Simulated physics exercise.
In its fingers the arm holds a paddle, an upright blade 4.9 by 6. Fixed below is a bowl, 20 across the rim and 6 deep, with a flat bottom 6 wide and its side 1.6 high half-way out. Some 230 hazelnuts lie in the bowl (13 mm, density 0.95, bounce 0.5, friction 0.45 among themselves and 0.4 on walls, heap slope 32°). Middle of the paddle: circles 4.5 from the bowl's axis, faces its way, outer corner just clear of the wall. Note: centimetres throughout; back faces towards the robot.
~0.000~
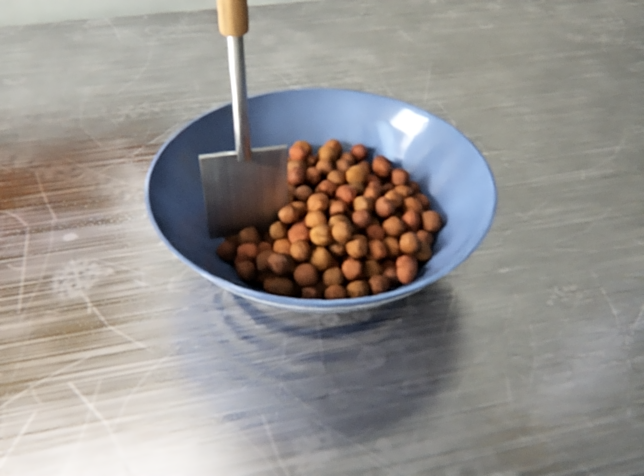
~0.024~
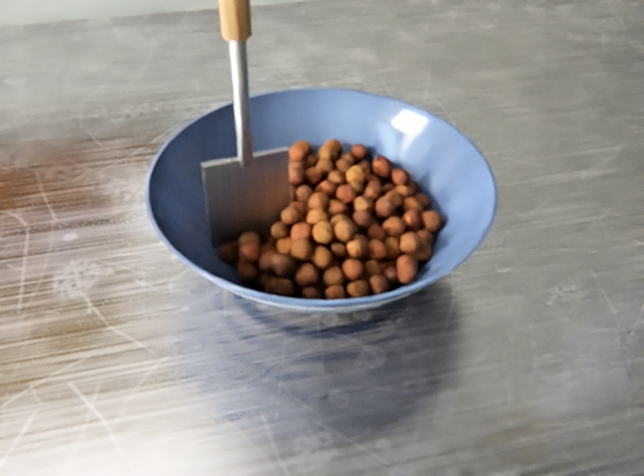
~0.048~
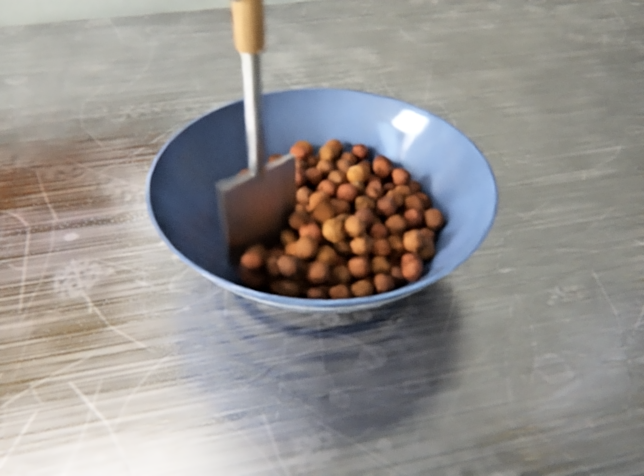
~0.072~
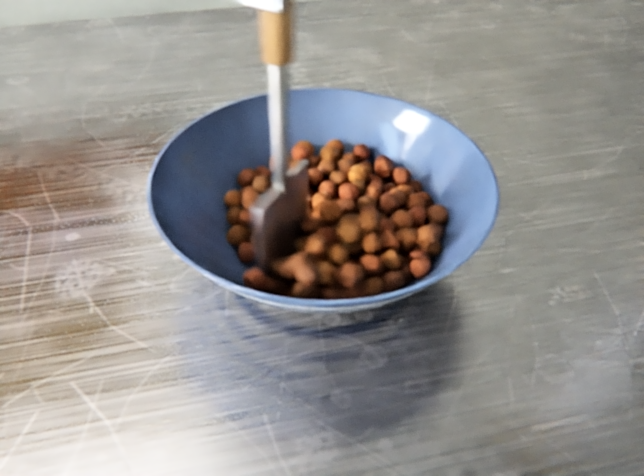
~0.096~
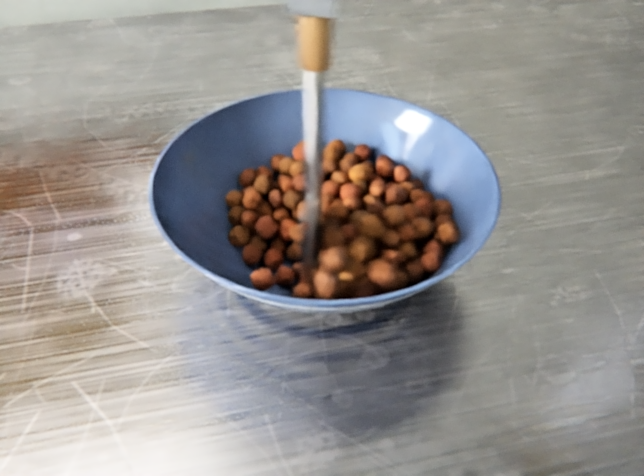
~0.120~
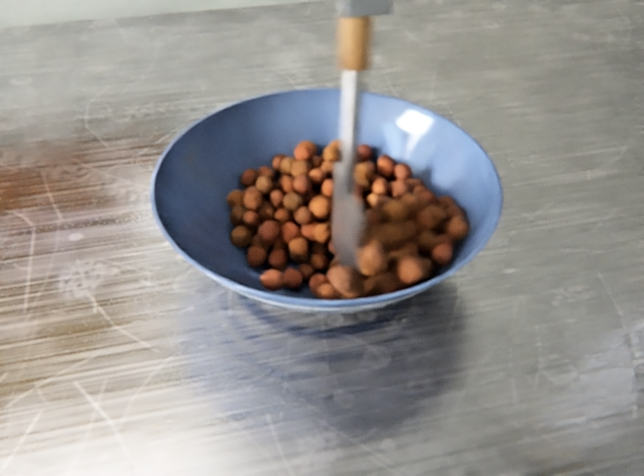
Blue bowl of hazelnuts on a scratched metal surface, a wooden-handled paddle sweeping left to right, turning edge-on and pushing nuts rightward.
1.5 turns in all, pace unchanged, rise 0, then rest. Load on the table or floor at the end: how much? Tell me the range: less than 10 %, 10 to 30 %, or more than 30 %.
It falls in the range more than 30 %.
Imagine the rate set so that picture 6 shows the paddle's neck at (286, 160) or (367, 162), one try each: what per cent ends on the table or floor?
Around 10 and 50 per cent respectively.
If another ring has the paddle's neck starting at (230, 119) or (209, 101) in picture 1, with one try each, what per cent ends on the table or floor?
40 and 15 per cent.
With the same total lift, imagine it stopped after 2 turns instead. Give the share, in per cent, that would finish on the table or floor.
About 45 per cent.
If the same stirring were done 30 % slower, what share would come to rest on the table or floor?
My guess is about 25 per cent.
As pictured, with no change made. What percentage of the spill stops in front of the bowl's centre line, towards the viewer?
About 40 per cent.
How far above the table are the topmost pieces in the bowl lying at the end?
The peak stands near 5.5 centimetres up.
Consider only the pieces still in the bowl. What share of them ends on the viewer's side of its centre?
I'd put it near 45 per cent.
After 0.31 s, 263° round, highest piece 10 above the table; 189 in the bowl, 7 on the table or floor, 34 in flight or on the tool.
After 0.50 s, 76° round, highest piece 9 above the table; 147 in the bowl, 68 on the table or floor, 15 in flight or on the tool.
After 0.80 s, 180° round, highest piece 6 above the table; 135 in the bowl, 95 on the table or floor.
After 1.50 s, 180° round, highest piece 5 above the table; 135 in the bowl, 95 on the table or floor.
At rest, 135 in the bowl, 95 on the table or floor. That is 41 % on the table or floor.
